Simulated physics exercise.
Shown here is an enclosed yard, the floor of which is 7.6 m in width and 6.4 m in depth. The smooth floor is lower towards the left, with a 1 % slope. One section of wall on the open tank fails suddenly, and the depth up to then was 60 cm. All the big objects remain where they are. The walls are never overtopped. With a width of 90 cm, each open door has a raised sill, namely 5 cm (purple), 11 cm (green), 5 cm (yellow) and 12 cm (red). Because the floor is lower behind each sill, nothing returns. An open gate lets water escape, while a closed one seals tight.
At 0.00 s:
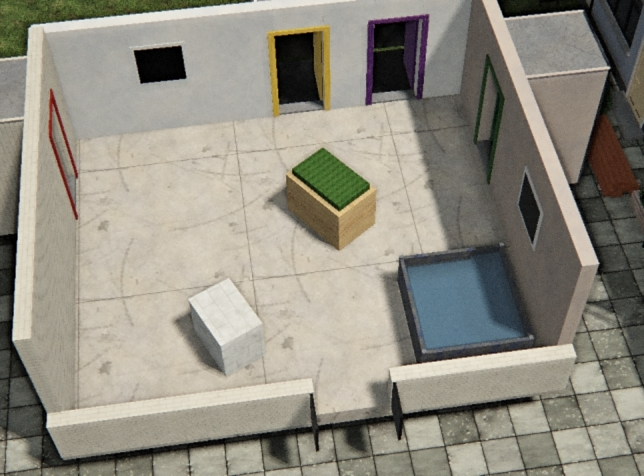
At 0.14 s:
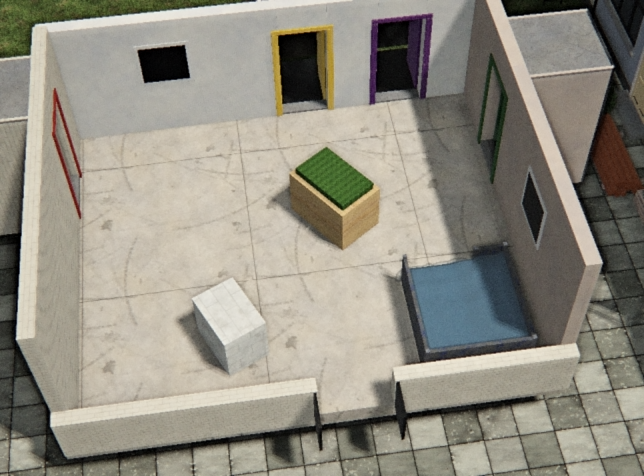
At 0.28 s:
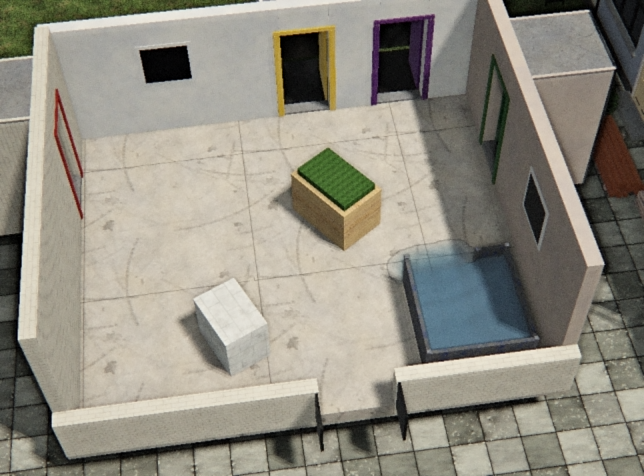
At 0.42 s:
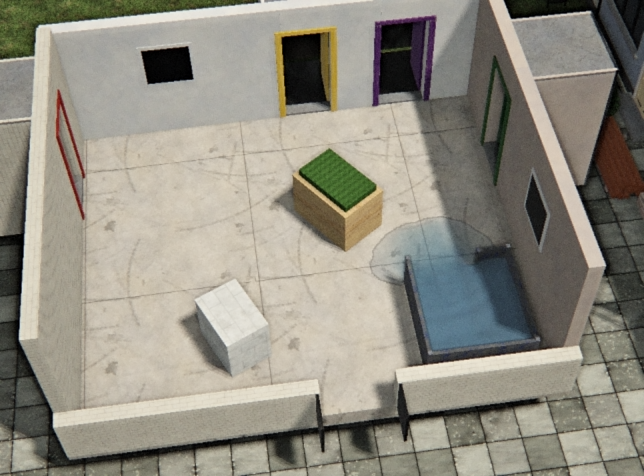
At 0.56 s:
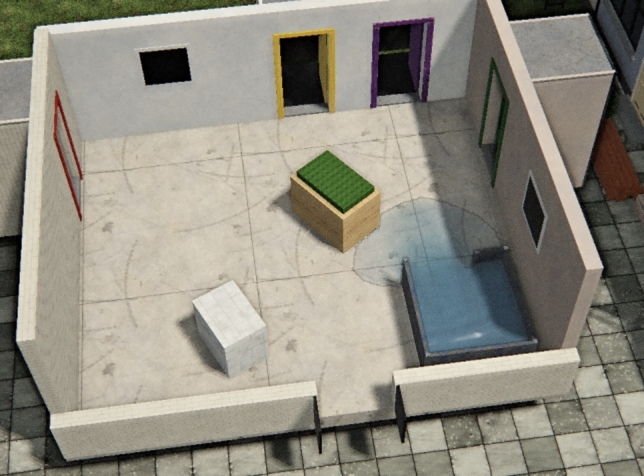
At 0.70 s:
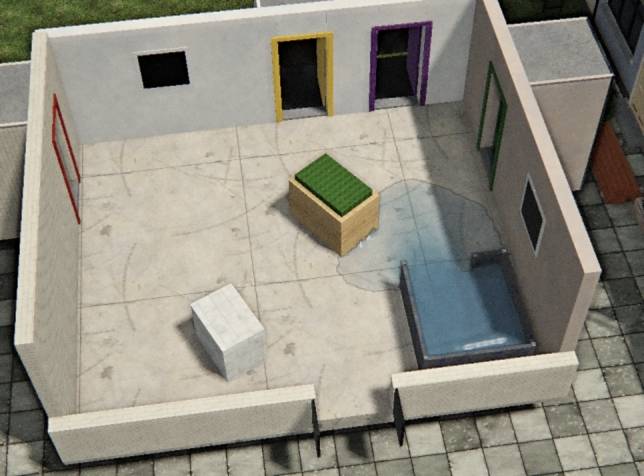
The video shows a walled yard with a white block, a green-topped wooden box and an open tank of water, whose far side gives way as water pours out and spreads across the floor, reaching the wooden box.
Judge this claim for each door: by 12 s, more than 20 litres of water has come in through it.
For the purple door I'd say above the limit. For the green door I'd say within the limit. For the yellow door I'd say above the limit. For the red door I'd say within the limit.
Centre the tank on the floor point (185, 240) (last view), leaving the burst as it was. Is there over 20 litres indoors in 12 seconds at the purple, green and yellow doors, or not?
Lab note: Vs limit, purple door limit held; green door limit held; yellow door limit held.
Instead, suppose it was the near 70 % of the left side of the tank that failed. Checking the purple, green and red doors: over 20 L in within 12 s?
Then purple would come out on the low side, green on the low side and red on the low side.
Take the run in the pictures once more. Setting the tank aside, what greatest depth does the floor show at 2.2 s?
29 cm or so.
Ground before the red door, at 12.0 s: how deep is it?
About 7.5 cm.
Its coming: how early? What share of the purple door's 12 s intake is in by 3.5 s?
Share by then: ~ 60 %.
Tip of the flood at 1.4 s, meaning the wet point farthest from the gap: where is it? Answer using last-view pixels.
Somewhere about (355, 116).
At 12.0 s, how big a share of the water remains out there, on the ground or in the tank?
About 82 percent of the water remains.
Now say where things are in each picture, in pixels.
In the first frame, still water, 60 cm deep, in the open tank at (464, 299).
In the second frame, water pours out on the open tank's far side and has run 0.6 m, to (401, 276); typically 5 cm deep outside, 60 cm at the open tank's back.
In the third frame, the front is at (393, 264), 0.9 m from the gap on the open tank's far side; 0.8 m2 of floor is under water; 60 cm left at the back of the open tank.
In the fourth frame, the front is at (445, 221), 1.3 m from the gap on the open tank's far side; 2.0 m2 of floor is under water; 60 cm left at the back of the open tank.
In the fifth frame, the front is at (424, 201), 1.8 m from the gap on the open tank's far side; 3.2 m2 of floor is under water; 54 cm left at the back of the open tank.
In the sixth frame, the front is at (400, 185), 2.4 m from the gap on the open tank's far side; 4.4 m2 of floor is under water; 51 cm left at the back of the open tank.
After 1.4 s water covers 25 % of the floor and is deepest (35 cm) near (372, 237); purple door 5 cm at the sill, 0 L in, green door 7 cm at the sill, 0 L in, yellow door not reached, red door not reached.
After 2.2 s water covers 35 % of the floor and is deepest (29 cm) near (454, 104); purple door 14 cm at the sill, 36 L in, green door 10 cm at the sill, 0 L in, yellow door 13 cm at the sill, 7 L in, red door not reached.
After 3.5 s water covers 40 % of the floor and is deepest (20 cm) near (373, 113); purple door 19 cm at the sill, 154 L in, green door 7 cm at the sill, 0 L in, yellow door 10 cm at the sill, 37 L in, red door not reached.
After 7.0 s water covers 65 % of the floor and is deepest (8 cm) near (80, 175); purple door 9 cm at the sill, 252 L in, green door 5 cm at the sill, 0 L in, yellow door 7 cm at the sill, 58 L in, red door 7 cm at the sill, 0 L in.
After 12.0 s water covers 80 % of the floor and is deepest (10 cm) near (77, 439); purple door 3 cm at the sill, 263 L in, green door 2 cm at the sill, 0 L in, yellow door 4 cm at the sill, 62 L in, red door 8 cm at the sill, 0 L in.
